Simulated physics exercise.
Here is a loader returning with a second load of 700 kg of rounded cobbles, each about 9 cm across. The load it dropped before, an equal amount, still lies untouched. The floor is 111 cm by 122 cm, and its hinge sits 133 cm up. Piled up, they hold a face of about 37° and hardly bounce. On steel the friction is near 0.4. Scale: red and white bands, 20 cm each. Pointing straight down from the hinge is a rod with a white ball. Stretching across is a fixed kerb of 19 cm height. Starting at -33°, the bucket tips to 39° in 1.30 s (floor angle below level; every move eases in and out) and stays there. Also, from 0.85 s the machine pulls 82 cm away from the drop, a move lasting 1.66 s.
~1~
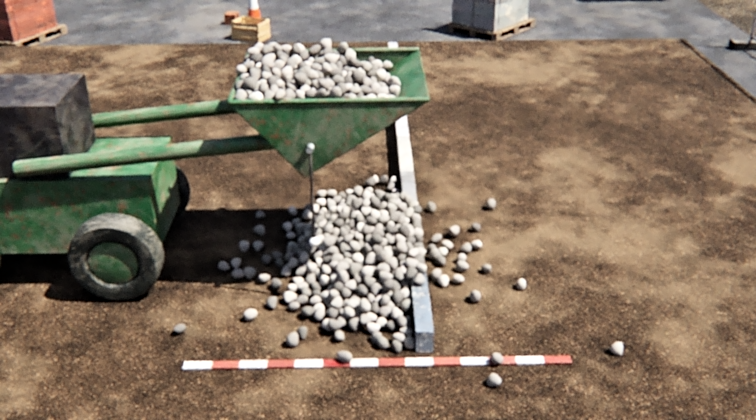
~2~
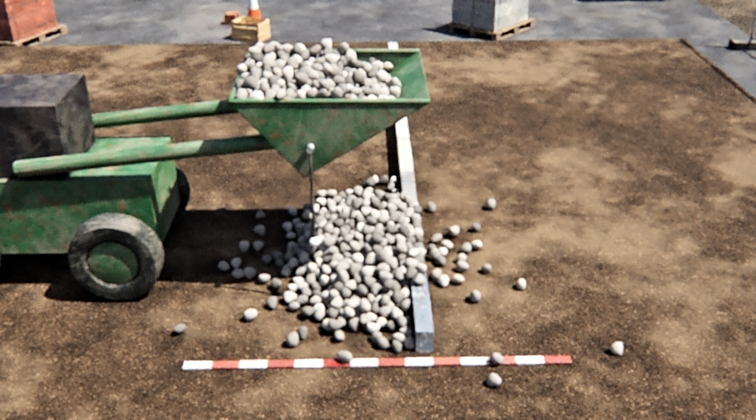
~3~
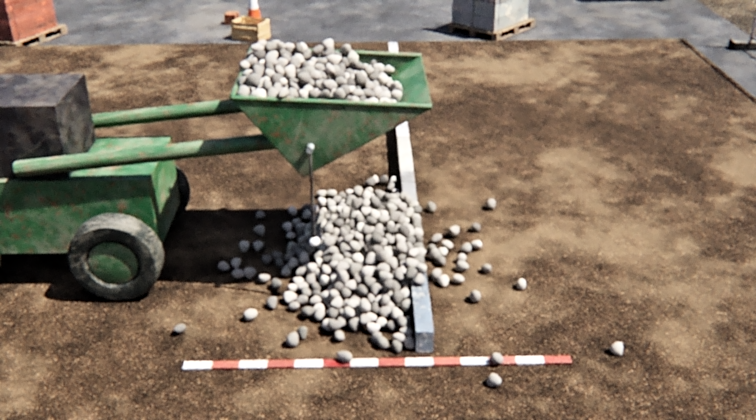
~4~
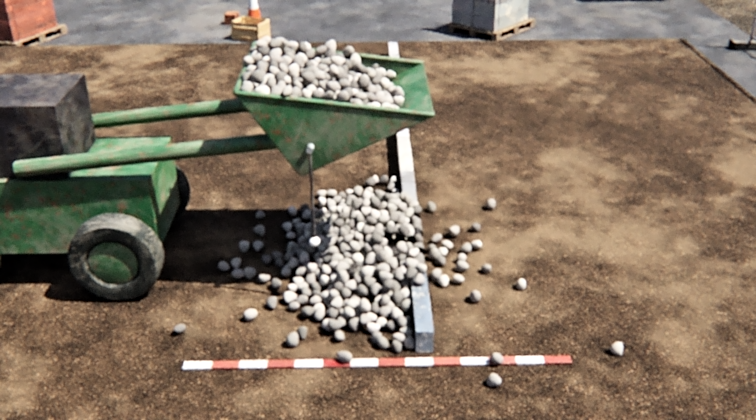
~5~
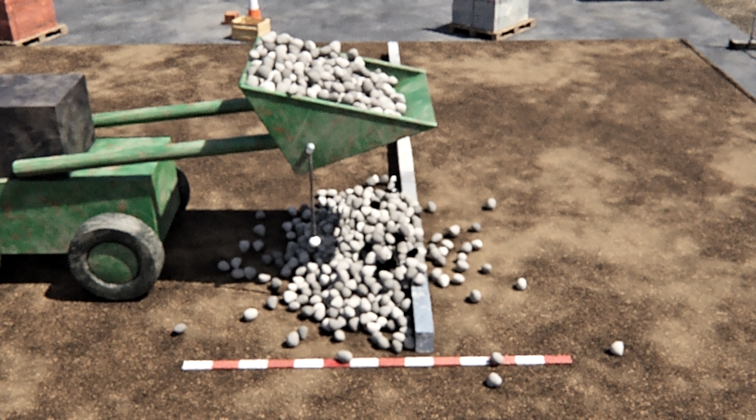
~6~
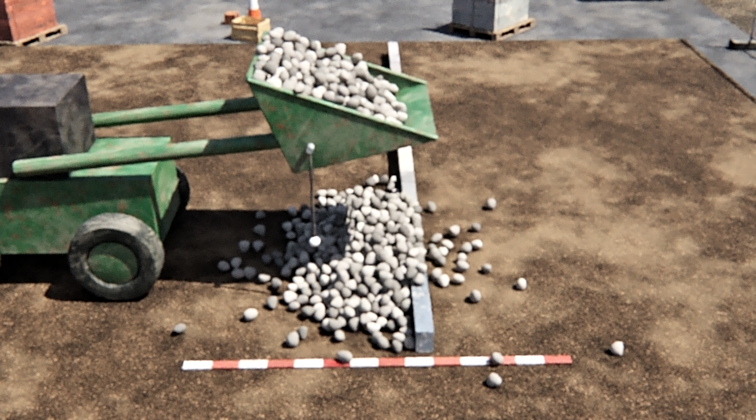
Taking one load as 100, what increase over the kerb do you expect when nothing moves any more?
56 out of 100.
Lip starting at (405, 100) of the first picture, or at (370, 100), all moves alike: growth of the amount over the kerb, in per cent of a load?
Around 35 and 15 percent respectively.
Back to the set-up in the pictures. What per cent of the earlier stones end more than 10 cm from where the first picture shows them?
10 %.
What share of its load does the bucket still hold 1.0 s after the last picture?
Near 40 per cent of the load is held.
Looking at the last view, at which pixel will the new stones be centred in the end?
Centre: Approx. (428, 240).
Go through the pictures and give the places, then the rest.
The first frame shows lip at (429, 100), floor tilted -33°, highest stones at (268, 51). The earlier load is highest near (377, 224), 35 cm above ground level, 96 % on this side of the kerb, 4 % over the kerb.
In the second frame, the bucket is at -32°, its lip at (430, 102); the top of the load is at (263, 52).
In the third frame, the bucket is at -29°, its lip at (432, 107); the top of the load is at (265, 50).
The fourth frame shows lip at (434, 115), floor tilted -25°, highest stones at (269, 47).
The fifth frame shows lip at (436, 126), floor tilted -20°, highest stones at (275, 43).
In the sixth frame, the bucket is at -14°, its lip at (437, 139); the top of the load is at (279, 40).
Then, 0.5 s after the last picture the floor is at 28°; in per cent of one load, 99 in the bucket, 97 on this side of the kerb, 4 over the kerb; the foremost stones are at (501, 268).
Then, 1.0 s after the last picture the floor is at 39°; in per cent of one load, 39 in the bucket, 137 on this side of the kerb, 25 over the kerb; the foremost stones are at (499, 251).
Then, 2.5 s after the last picture the floor is at 39°; in per cent of one load, 0 in the bucket, 141 on this side of the kerb, 60 over the kerb; the foremost stones are at (659, 218).
Then, 5.3 s after the last picture the floor is at 39°; in per cent of one load, 0 in the bucket, 141 on this side of the kerb, 60 over the kerb; the foremost stones are at (659, 218). Net gain over the kerb, 56.
